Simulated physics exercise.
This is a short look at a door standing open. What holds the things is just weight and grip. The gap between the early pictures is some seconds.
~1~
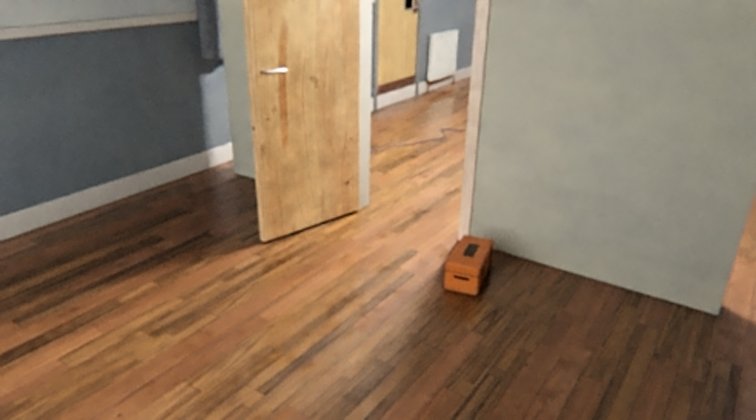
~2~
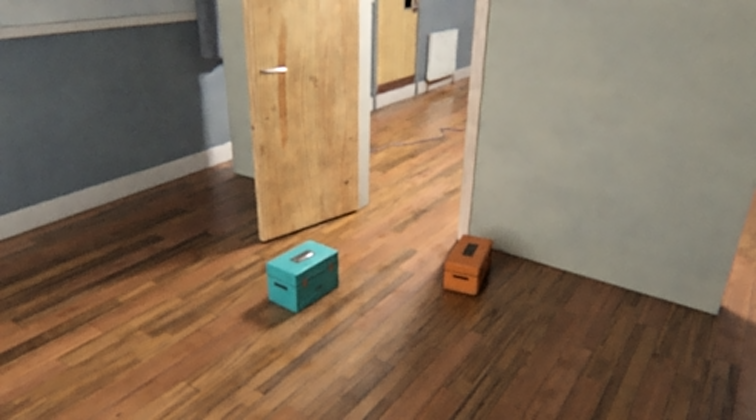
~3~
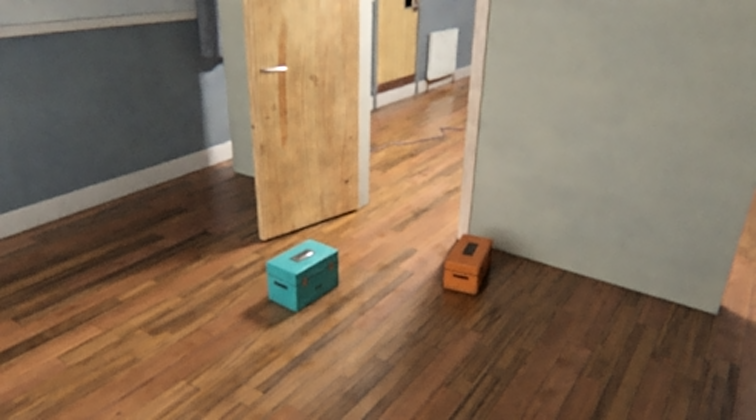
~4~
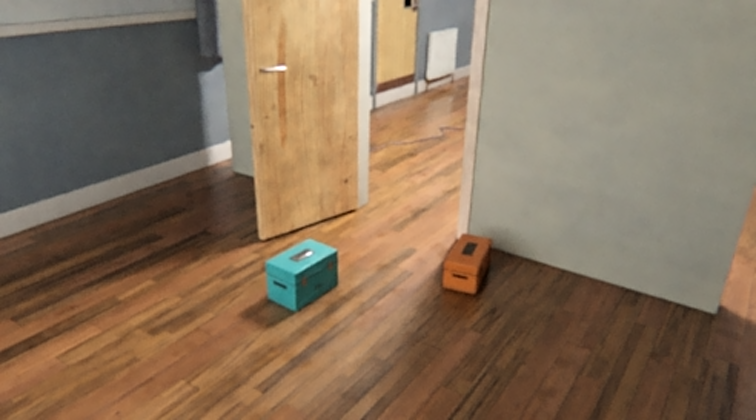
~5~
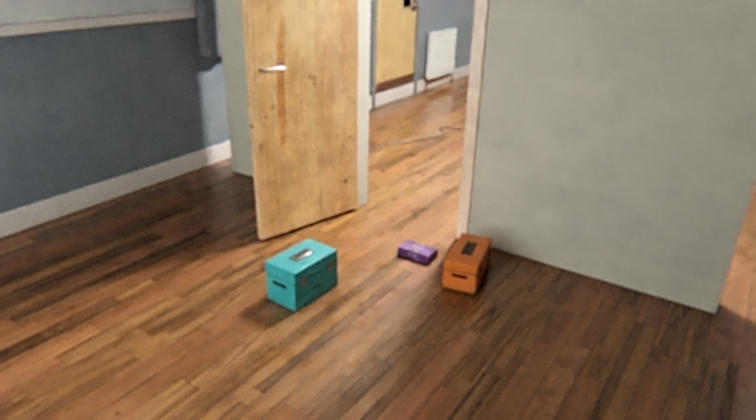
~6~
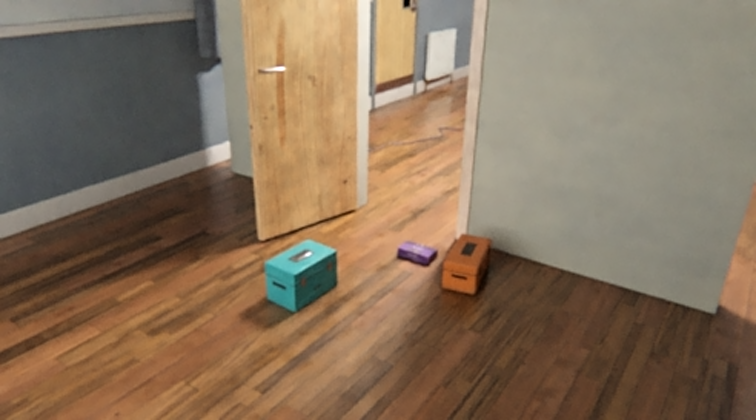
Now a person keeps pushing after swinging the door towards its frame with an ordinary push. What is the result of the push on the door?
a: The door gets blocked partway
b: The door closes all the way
The door closes all the way (b).
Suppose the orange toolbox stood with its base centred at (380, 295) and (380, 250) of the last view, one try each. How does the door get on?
First try: It reaches the frame; second try: It is blocked.
Then, 1.10 s past the last view, door 73° open.
Then, 1.90 s past the last view, door 33° open; purple packet displaced a little near (422, 252).
Then, 2.30 s past the last view, door 13° open; purple packet displaced about its own width near (450, 247).
Finally, door 0° open; moved from the start, purple packet; the other 2 still in place. Final places as the last picture's camera would see them, purple packet near (454, 247).
